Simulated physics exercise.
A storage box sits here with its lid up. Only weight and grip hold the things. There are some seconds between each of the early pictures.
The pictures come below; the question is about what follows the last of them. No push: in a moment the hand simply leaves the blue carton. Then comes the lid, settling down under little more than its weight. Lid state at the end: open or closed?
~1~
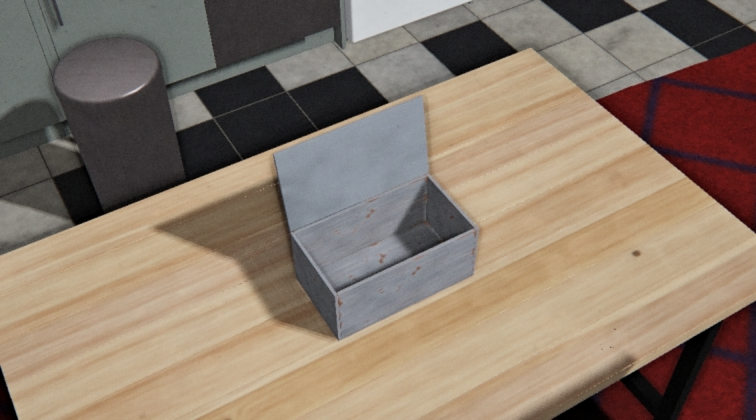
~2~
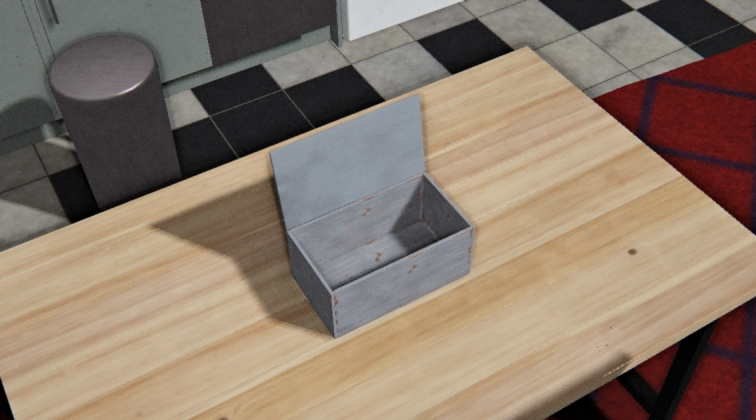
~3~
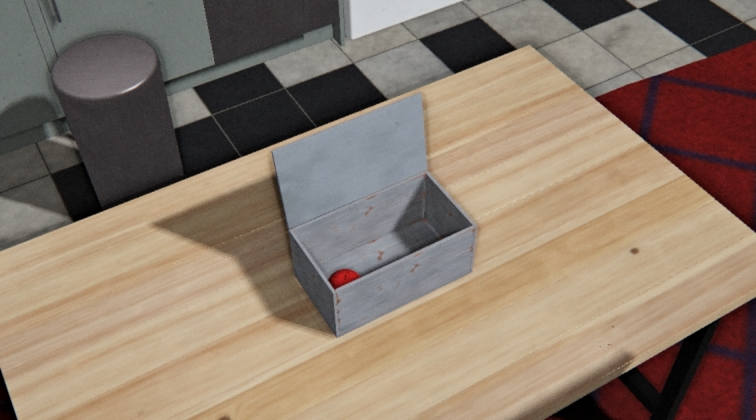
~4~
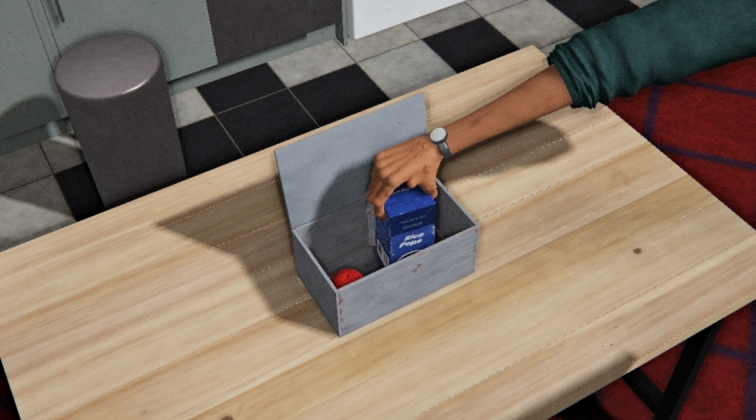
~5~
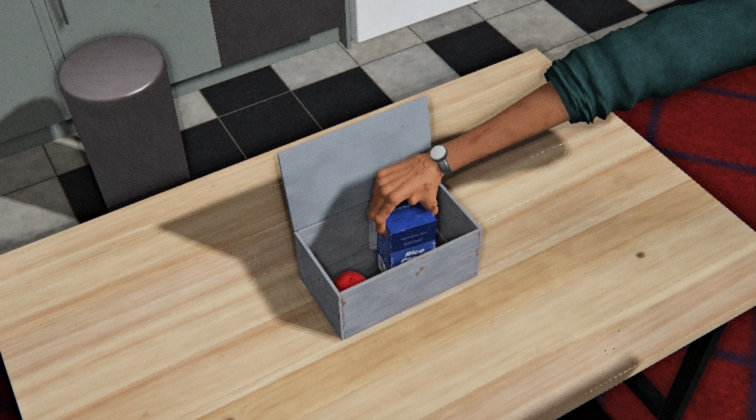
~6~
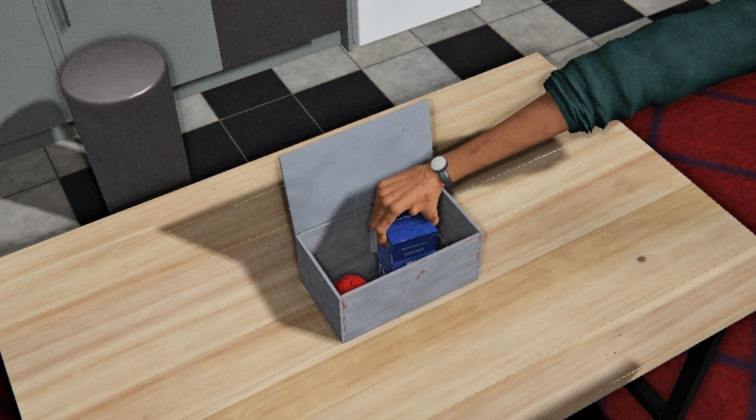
Open.
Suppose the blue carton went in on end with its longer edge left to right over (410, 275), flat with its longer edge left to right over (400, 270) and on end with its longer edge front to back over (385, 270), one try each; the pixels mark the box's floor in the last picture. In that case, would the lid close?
Attempt one, it is left gaping; attempt two, it settles down; attempt three, it is left gaping.
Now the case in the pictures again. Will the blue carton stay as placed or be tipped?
Well, it stays just as set.
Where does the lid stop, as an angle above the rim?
About 35° above the rim.
Then, 1.20 s after the last picture, lid starting down.
Then, 1.80 s after the last picture, lid 47° above the rim.
Then, 3.70 s after the last picture, lid 33° above the rim.
At rest, lid 33° above the rim; both in place. Seen from the same camera at the end, blue carton near (407, 253).
